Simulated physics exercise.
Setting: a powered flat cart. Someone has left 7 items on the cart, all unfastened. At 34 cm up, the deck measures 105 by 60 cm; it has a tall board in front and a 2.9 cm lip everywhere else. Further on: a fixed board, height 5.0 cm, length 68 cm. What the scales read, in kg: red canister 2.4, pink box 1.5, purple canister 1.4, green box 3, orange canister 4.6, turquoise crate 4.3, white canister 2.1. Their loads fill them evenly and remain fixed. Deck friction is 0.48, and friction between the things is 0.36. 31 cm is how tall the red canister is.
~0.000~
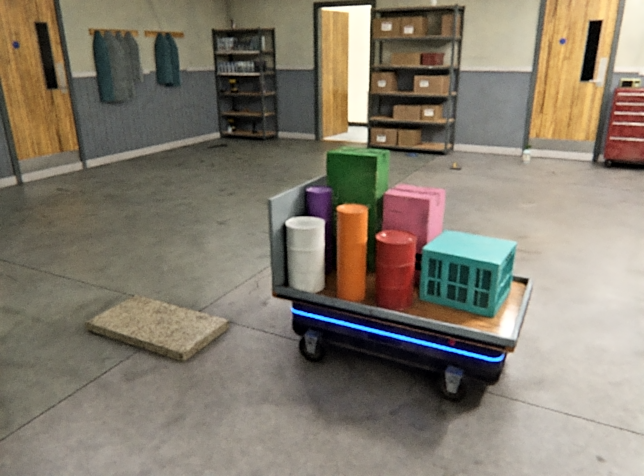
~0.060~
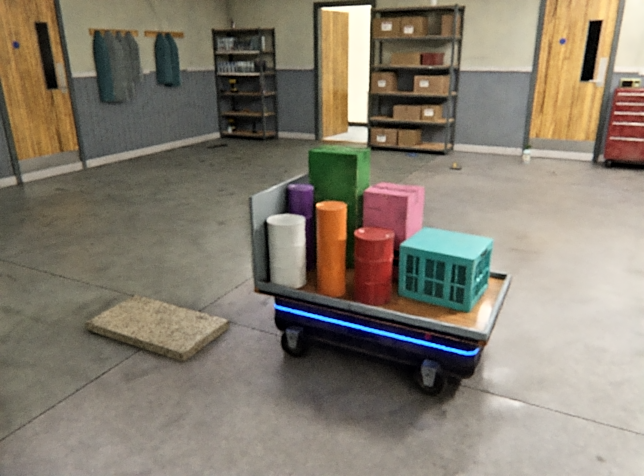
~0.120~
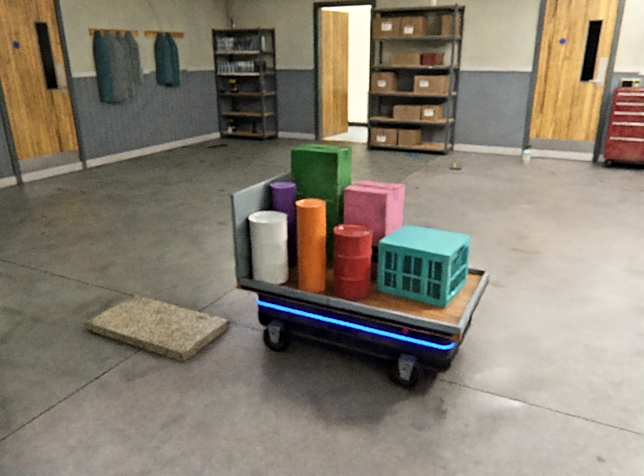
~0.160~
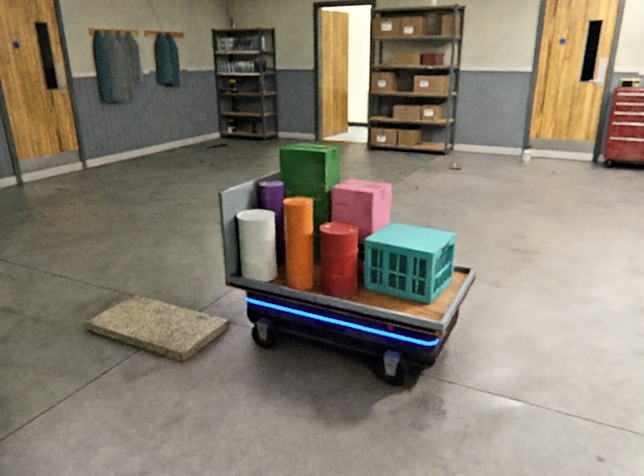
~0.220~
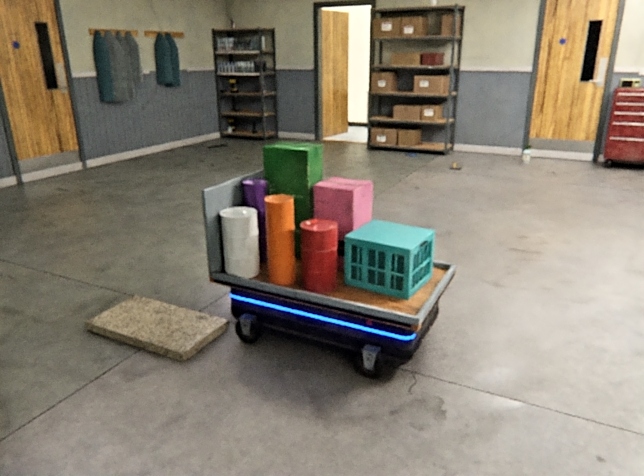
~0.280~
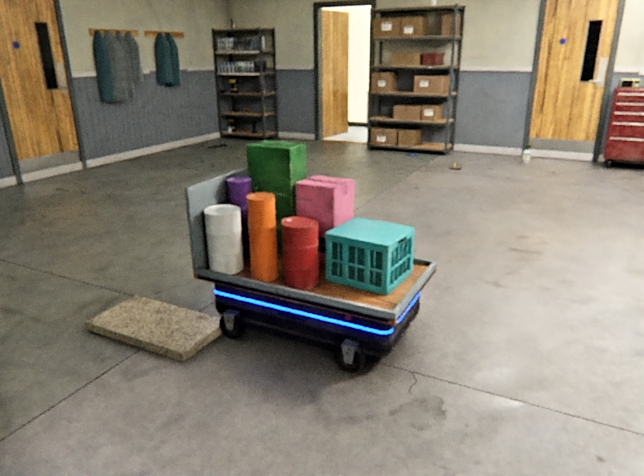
A flat cart with a glowing blue strip rolls slowly leftward across the concrete floor of a storeroom, seen from a raised, unmoving viewpoint, toward a low speckled slab. On its deck, white, orange and red canisters stand in front of a purple canister, a tall green box and a pink box, with a turquoise crate at right. The load rides along without visibly shifting, the tall board leading.
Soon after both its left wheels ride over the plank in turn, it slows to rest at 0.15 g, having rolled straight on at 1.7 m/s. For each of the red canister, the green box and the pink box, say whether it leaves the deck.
The red canister stays put on the deck; the green box falls off the deck; the pink box falls off the deck.
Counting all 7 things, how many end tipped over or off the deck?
Total: 5.
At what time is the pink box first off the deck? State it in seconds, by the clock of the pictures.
Near 1.0 s on the clock.
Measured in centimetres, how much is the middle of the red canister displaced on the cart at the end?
About 4 cm.
After 0.78 s, cart has run 133 cm; green box 16° off upright near (180, 175); pink box 9° off upright near (206, 194); red canister moved 8 cm near (173, 209).
After 1.28 s, cart has run 218 cm; pink box and green box now off the deck; red canister 4° off upright near (68, 208); orange canister 71° off upright.
After 1.78 s, cart has run 283 cm; purple canister now off the deck; red canister moved 4 cm near (4, 196); orange canister on its side.
In the end (3.1 s), off the deck, pink box, purple canister and green box; toppled on the cart, orange canister and white canister; the other 2 under 10 cm from the start. In the last view, green box near (116, 207).
